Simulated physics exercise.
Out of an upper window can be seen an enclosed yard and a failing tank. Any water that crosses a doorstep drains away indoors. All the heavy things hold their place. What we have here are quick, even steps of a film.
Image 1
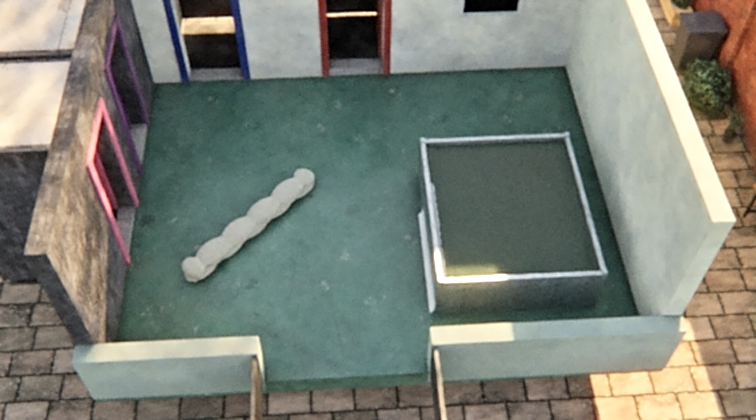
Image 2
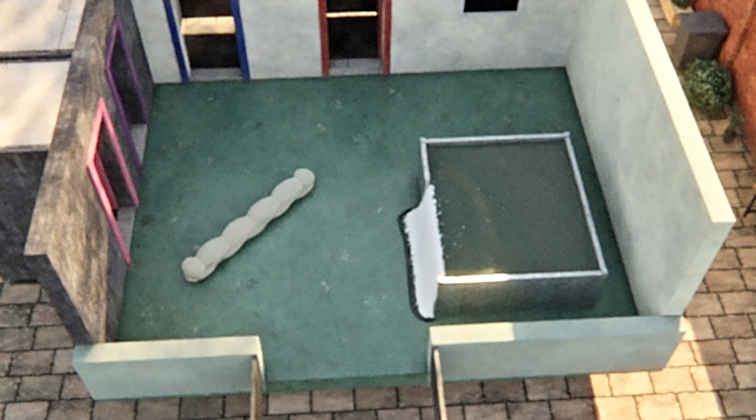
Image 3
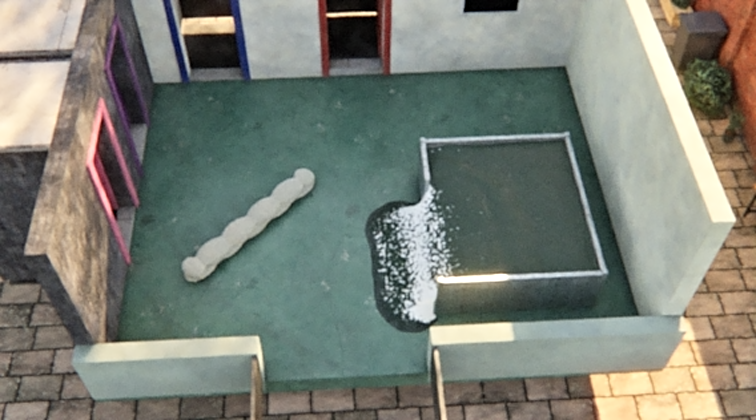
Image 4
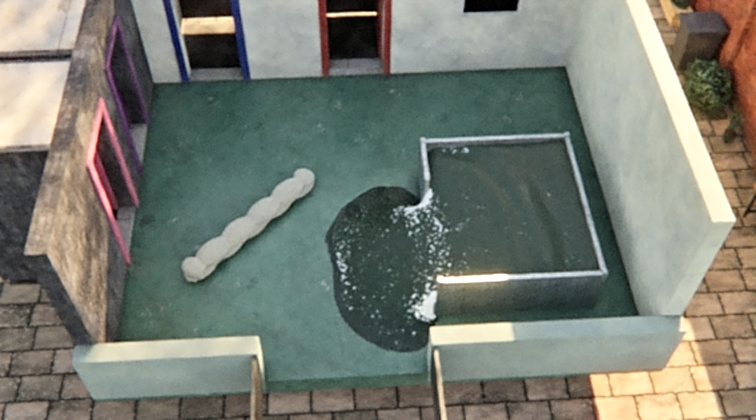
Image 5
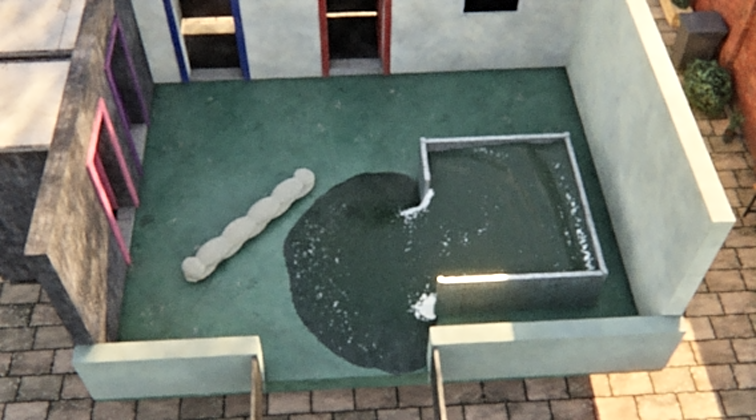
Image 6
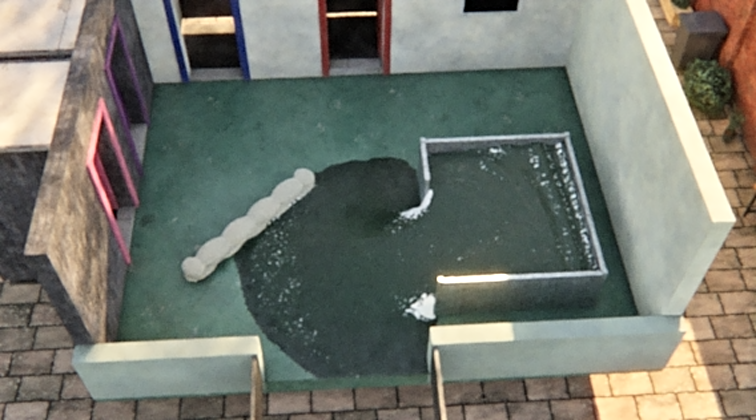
Dark water bursting from the left side of an open tank and spreading across a green yard to a pale twisted barrier.
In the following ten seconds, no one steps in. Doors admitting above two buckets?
In the end the purple door will not top two buckets. The blue door will top two buckets. The red door will not top two buckets. The pink door will top two buckets.
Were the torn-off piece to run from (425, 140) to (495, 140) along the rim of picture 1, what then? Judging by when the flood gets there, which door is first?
The door marked red is first in line.
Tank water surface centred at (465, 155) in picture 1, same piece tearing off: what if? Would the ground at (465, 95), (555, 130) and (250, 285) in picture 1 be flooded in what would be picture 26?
Going through them in turn: Still bare, still bare and waterlogged.
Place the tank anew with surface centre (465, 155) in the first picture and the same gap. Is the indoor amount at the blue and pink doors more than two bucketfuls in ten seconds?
In short: Blue door goes over, pink door is over.
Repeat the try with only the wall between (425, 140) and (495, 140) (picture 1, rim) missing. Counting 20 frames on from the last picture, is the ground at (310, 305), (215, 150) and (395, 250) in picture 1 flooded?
The first spot is spared, the second soaked and the third spared.
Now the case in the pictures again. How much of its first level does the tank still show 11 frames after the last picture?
That would be roughly 46 per cent.
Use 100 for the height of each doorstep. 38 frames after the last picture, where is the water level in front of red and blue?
Near 70 and 280 per cent, in that order.
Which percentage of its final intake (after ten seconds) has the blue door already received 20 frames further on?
Roughly 0 percent.
A moment on, water covers 30 % of the floor; the purple door not reached, the blue door not reached, the red door not reached, the pink door not reached.
Next, water covers 40 % of the floor; the purple door not reached, the blue door not reached, the red door not reached, the pink door wet at the sill, nothing in.
Then, water covers 60 % of the floor; the purple door wet at the sill, nothing in, the blue door wet at the sill, nothing in, the red door wet at the sill, nothing in, the pink door under two buckets in.
Later, water covers 75 % of the floor; the purple door wet at the sill, nothing in, the blue door far over two buckets in, the red door wet at the sill, nothing in, the pink door over two buckets in.
In the end, water covers 90 % of the floor; the purple door wet at the sill, nothing in, the blue door far over two buckets in, the red door wet at the sill, nothing in, the pink door over two buckets in.
